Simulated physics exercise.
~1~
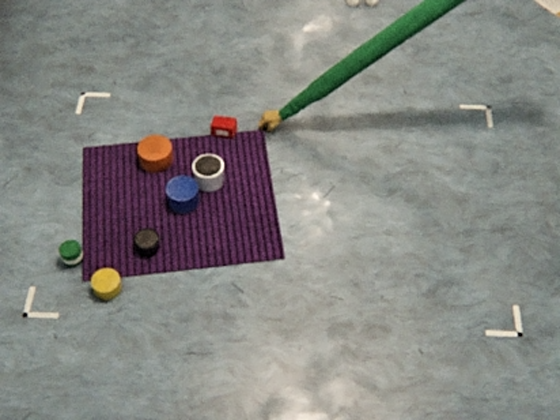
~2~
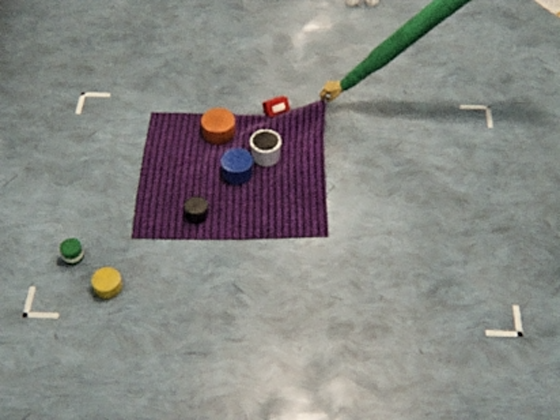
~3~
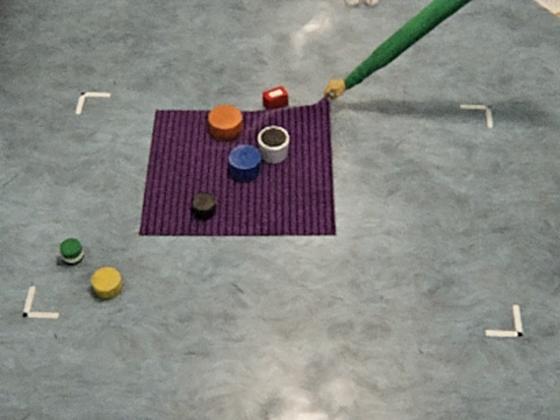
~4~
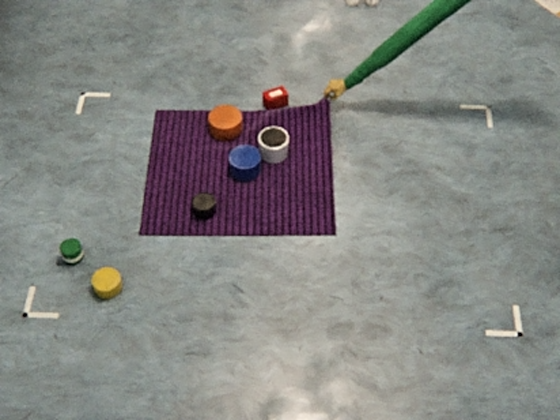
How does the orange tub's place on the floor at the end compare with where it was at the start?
The orange tub ends up farther to the right and a little higher up than where it began, still on the purple mat.
Green arm pulling a purple mat up and right with tubs and pots riding along, leaving yellow and green ones behind, then stopping.
